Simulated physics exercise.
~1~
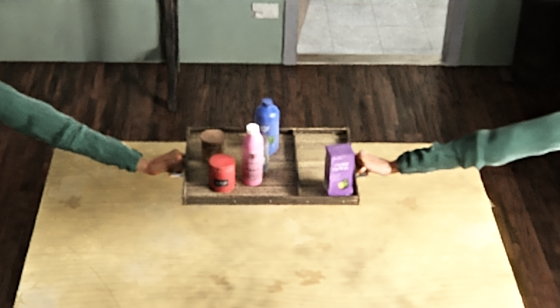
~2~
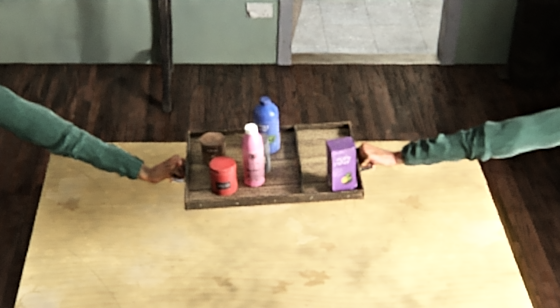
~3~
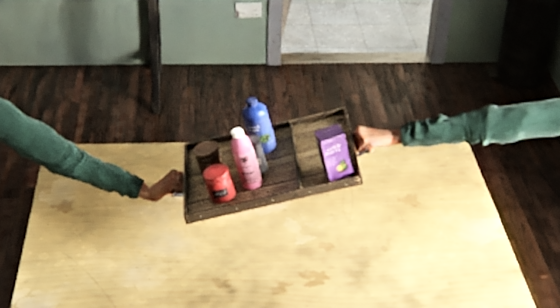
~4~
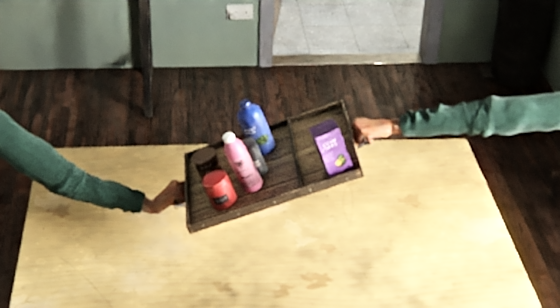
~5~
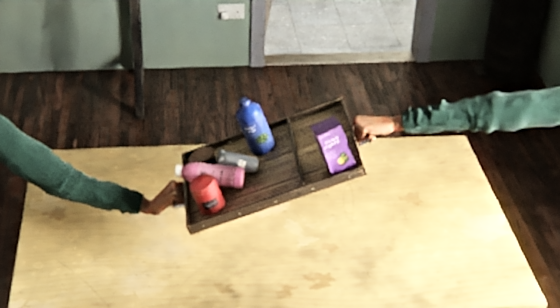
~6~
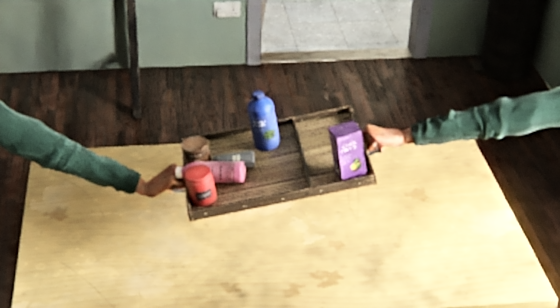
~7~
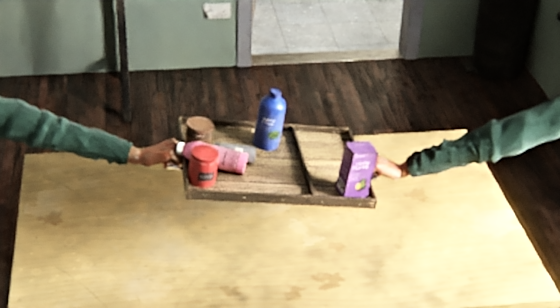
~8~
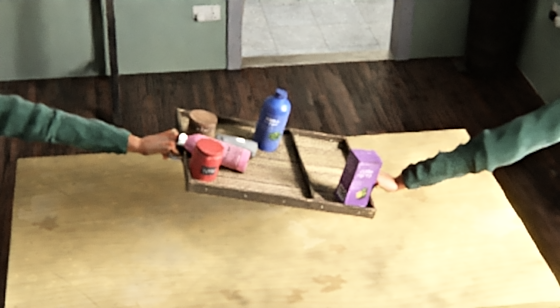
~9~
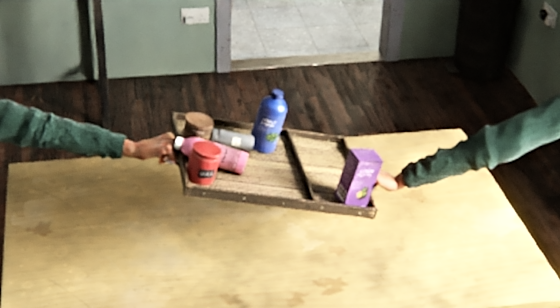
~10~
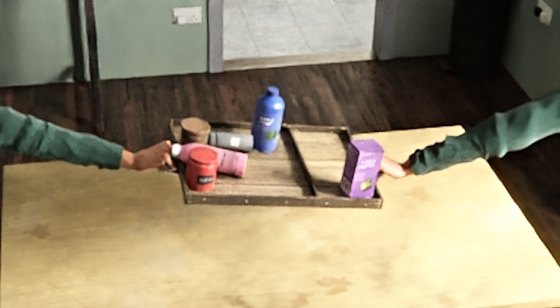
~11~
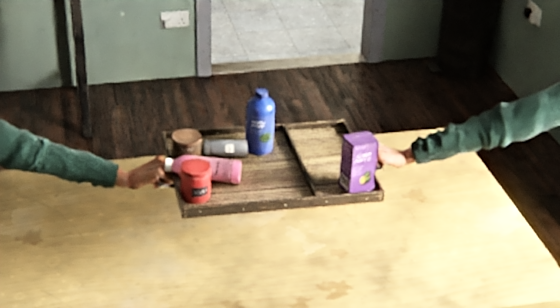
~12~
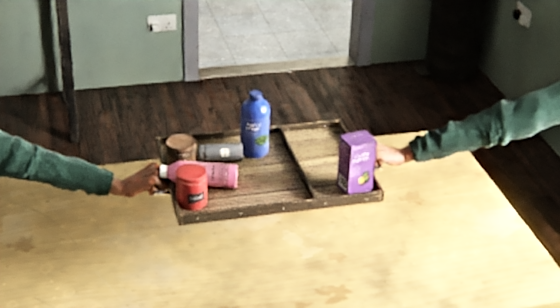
A wooden tray held by two hands above a table tips down to the left, toppling a pink bottle and a grey container, then tilts gently right and levels, with those two lying beside the upright red jar, brown tin, blue bottle and purple carton.
